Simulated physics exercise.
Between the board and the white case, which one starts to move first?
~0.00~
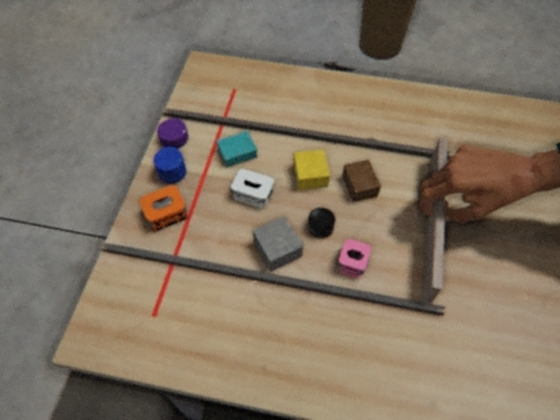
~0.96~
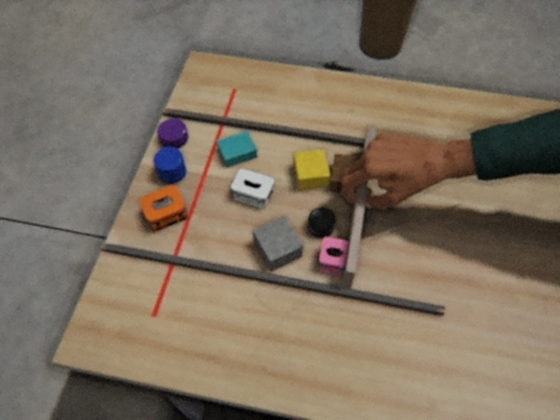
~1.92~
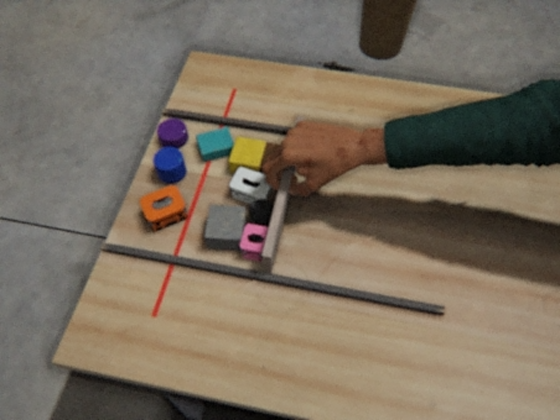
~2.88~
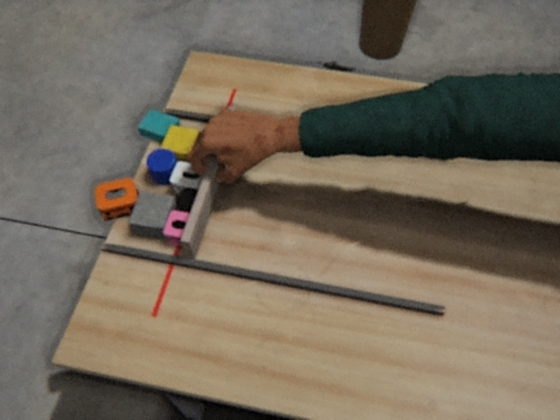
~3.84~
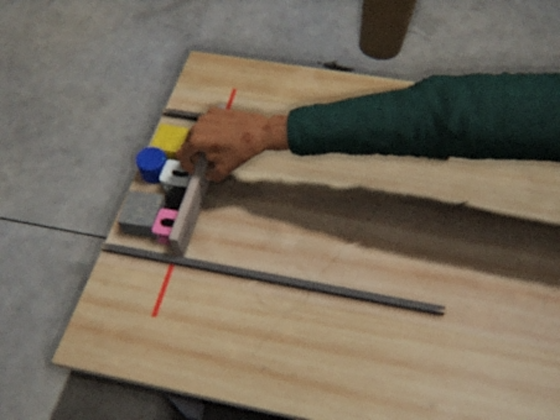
The board starts to move first, sliding left under the hand. The white case stays put at first and only shifts left later.
A hand slides a board left, pushing small objects along until three fall off the table.
